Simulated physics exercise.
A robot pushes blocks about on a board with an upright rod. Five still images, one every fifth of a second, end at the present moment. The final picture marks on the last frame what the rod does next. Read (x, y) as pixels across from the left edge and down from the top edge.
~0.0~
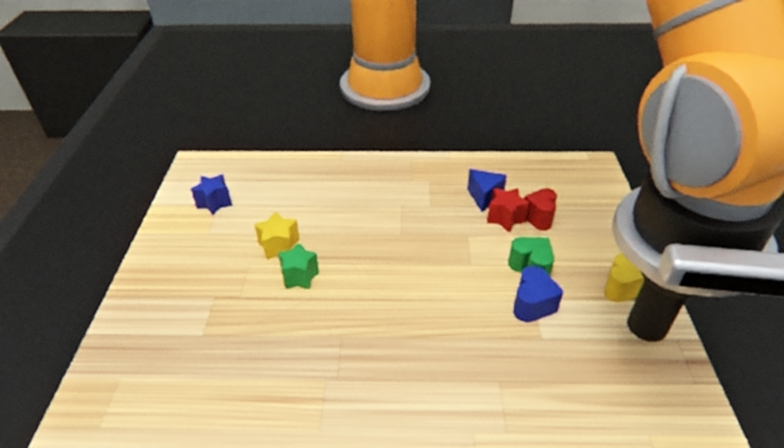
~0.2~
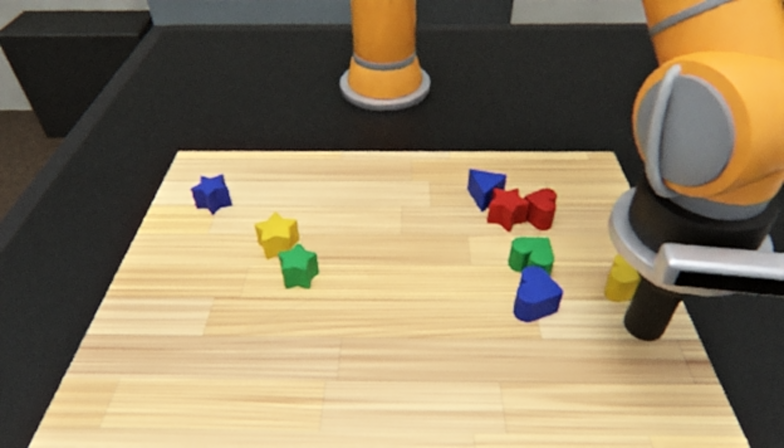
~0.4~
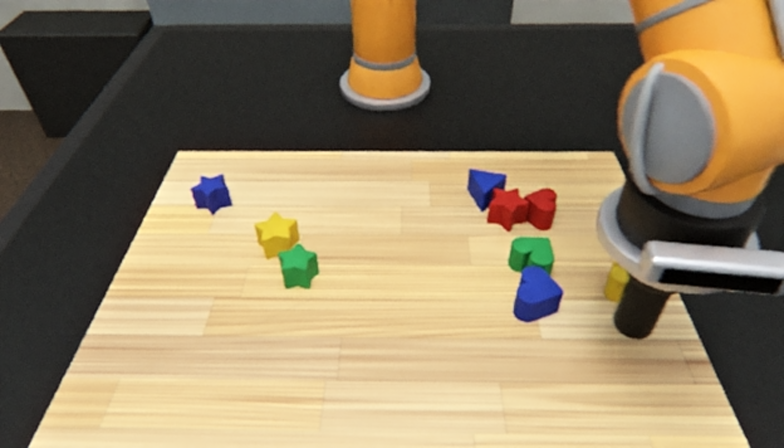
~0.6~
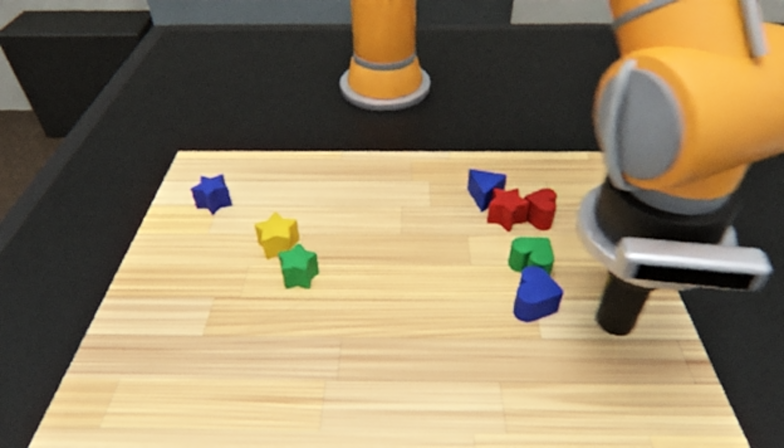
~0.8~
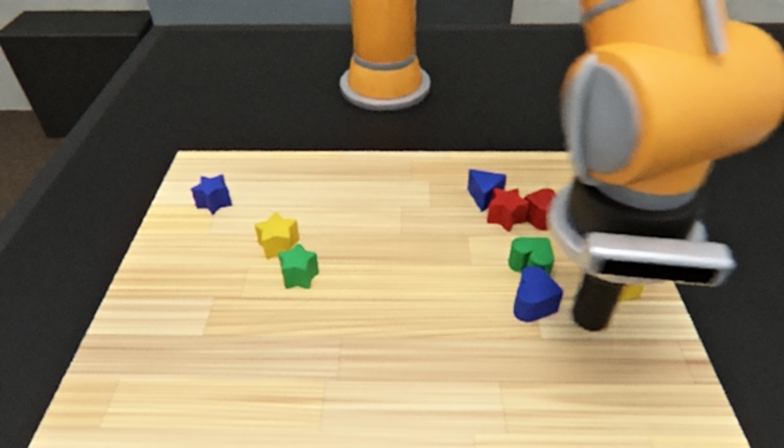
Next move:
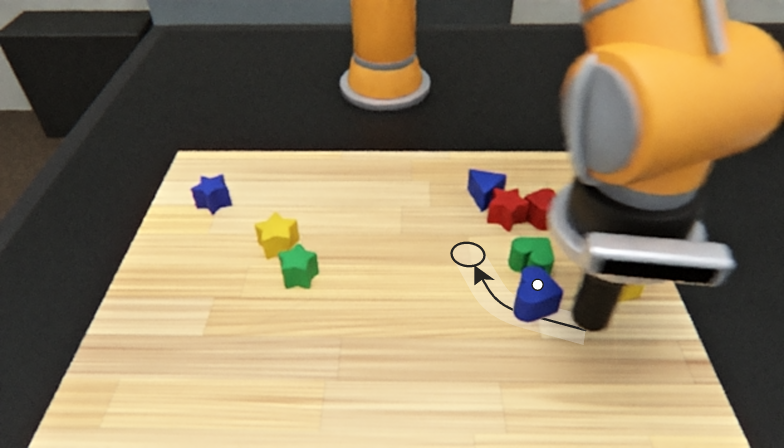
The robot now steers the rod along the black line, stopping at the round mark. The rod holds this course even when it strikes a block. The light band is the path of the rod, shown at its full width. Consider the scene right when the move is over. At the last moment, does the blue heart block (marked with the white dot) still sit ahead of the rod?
Yes.
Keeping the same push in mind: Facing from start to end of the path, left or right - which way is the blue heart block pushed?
It shifts to the right.
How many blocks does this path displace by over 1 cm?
It's going to be one.
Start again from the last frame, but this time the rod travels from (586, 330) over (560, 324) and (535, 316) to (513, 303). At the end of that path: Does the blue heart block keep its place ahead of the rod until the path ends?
In short: Yes.
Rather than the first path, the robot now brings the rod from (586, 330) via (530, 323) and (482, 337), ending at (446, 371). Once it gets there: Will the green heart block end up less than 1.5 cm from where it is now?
Yes, that is what happens.
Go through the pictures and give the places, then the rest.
The first picture shows rod's lower end at (647, 327); green heart block at (536, 248); blue heart block at (538, 285).
The second picture shows rod at (643, 326); blocks still.
The third picture shows rod at (633, 324); blocks still.
The fourth picture shows rod at (615, 321); blocks still.
The fifth picture shows rod at (590, 317); green heart block at (536, 248); blue heart block at (538, 285).
Drawn move, from (586, 330) through (531, 315) and (488, 289) to (468, 254); the dot is on the blue heart block.
The first path, step by step. One third of the way, rod at (532, 302); blue heart block at (510, 270).
Two thirds of the way, rod at (490, 275); blue heart block at (479, 243), turned 20° clockwise.
At the end, rod at (469, 241); green heart block still; blue heart block at (458, 213).
